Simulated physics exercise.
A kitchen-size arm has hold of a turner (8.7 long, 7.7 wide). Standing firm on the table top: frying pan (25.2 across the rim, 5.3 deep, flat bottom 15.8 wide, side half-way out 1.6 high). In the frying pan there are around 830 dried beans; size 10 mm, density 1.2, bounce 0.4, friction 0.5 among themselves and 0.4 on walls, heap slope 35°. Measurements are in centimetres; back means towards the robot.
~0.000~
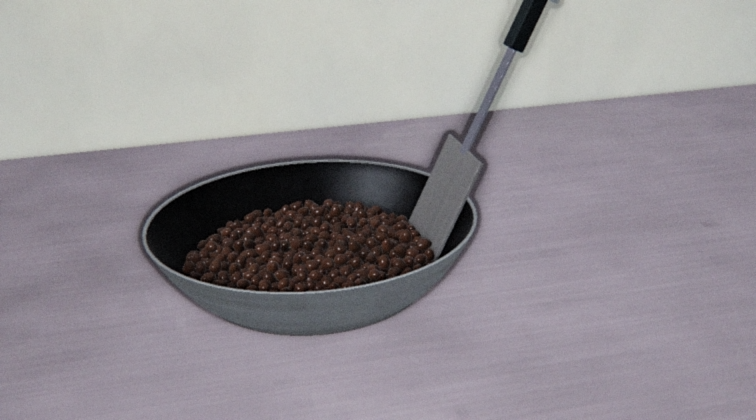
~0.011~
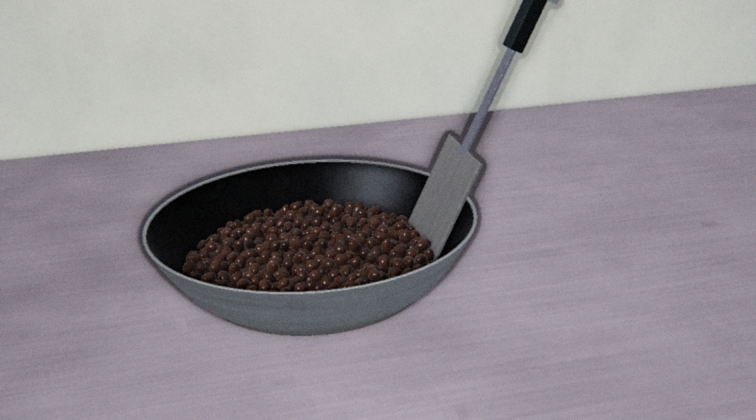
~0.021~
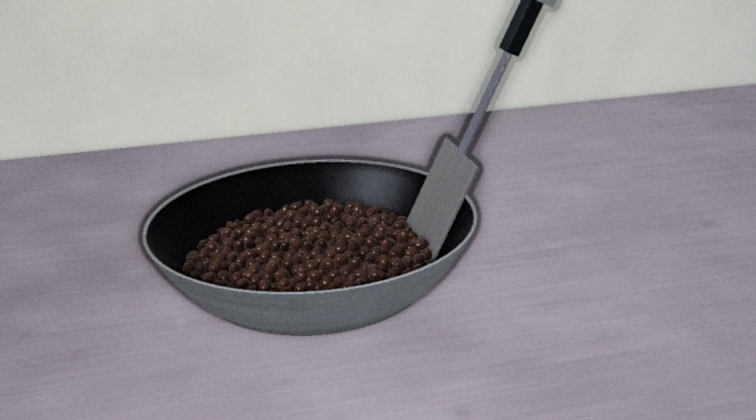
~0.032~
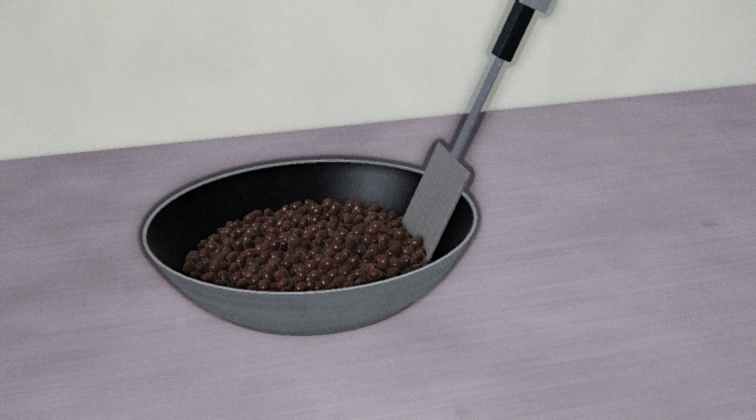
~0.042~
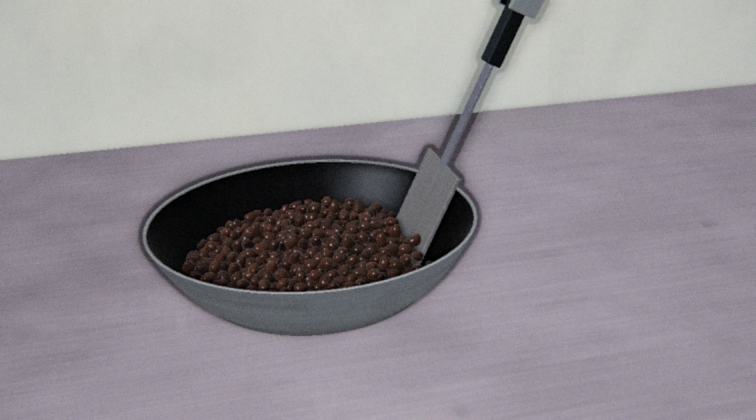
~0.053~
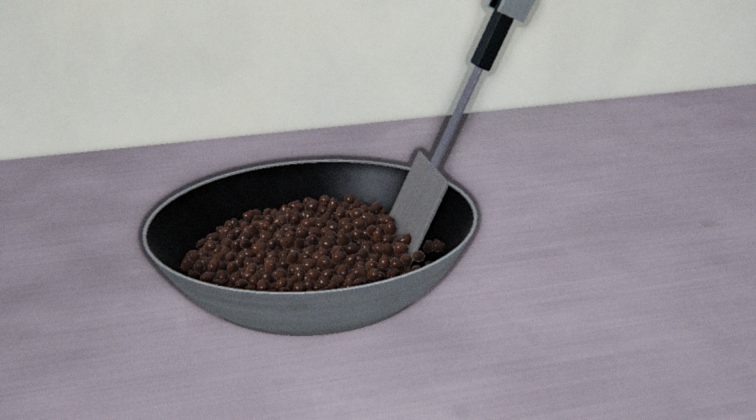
Turner held by a mostly unseen arm sliding slightly left through dark brown beans heaped in a frying pan on a table.
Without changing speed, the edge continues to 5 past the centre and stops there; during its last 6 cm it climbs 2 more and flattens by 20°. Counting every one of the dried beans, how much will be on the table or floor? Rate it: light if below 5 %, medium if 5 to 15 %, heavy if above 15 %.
Rating: Light.
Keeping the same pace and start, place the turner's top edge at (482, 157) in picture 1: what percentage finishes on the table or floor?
About 0%.
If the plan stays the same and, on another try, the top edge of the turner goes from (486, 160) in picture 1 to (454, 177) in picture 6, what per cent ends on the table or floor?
About 0 per cent.
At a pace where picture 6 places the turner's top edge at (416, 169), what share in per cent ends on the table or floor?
10 %.
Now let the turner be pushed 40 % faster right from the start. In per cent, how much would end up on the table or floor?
Then around 5 percent would finish on the table or floor.
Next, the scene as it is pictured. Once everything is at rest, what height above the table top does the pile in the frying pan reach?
7.0 cm.
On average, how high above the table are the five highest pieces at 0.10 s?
They are around 9 cm up.
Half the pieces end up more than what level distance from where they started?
Level distance of around 4 cm.
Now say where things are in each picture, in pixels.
Turner top edge at (466, 148), sloping 64°; upper third of the load around (316, 246), from x 190 to 430, top at y 205; 834 in the frying pan, in the first frame.
Turner top edge at (465, 149), sloping 64°; upper third of the load around (316, 246), from x 190 to 430, top at y 205, in the second frame.
Turner top edge at (461, 152), sloping 64°; upper third of the load around (317, 247), from x 190 to 430, top at y 205, in the third frame.
Turner top edge at (454, 157), sloping 64°; upper third of the load around (320, 245), from x 190 to 430, top at y 205, in the fourth frame.
Turner top edge at (444, 163), sloping 64°; upper third of the load around (319, 243), from x 190 to 430, top at y 200, in the fifth frame.
Turner top edge at (433, 166), sloping 64°; upper third of the load around (317, 242), from x 190 to 440, top at y 200; 834 in the frying pan, in the sixth frame.
After 0.10 s, sloping 64°, highest piece 15 above the table; 832 in the frying pan, 2 on the blade or in flight.
After 0.15 s, sloping 56°, highest piece 26 above the table; 832 in the frying pan, 2 on the blade or in flight.
After 0.37 s, sloping 44°, highest piece 46 above the table; 825 in the frying pan, 6 on the table or floor, 3 on the blade or in flight.
After 1.42 s, sloping 44°, highest piece 6 above the table; 824 in the frying pan, 10 on the table or floor.
At rest, 824 in the frying pan, 10 on the table or floor. That is 1 % on the table or floor.
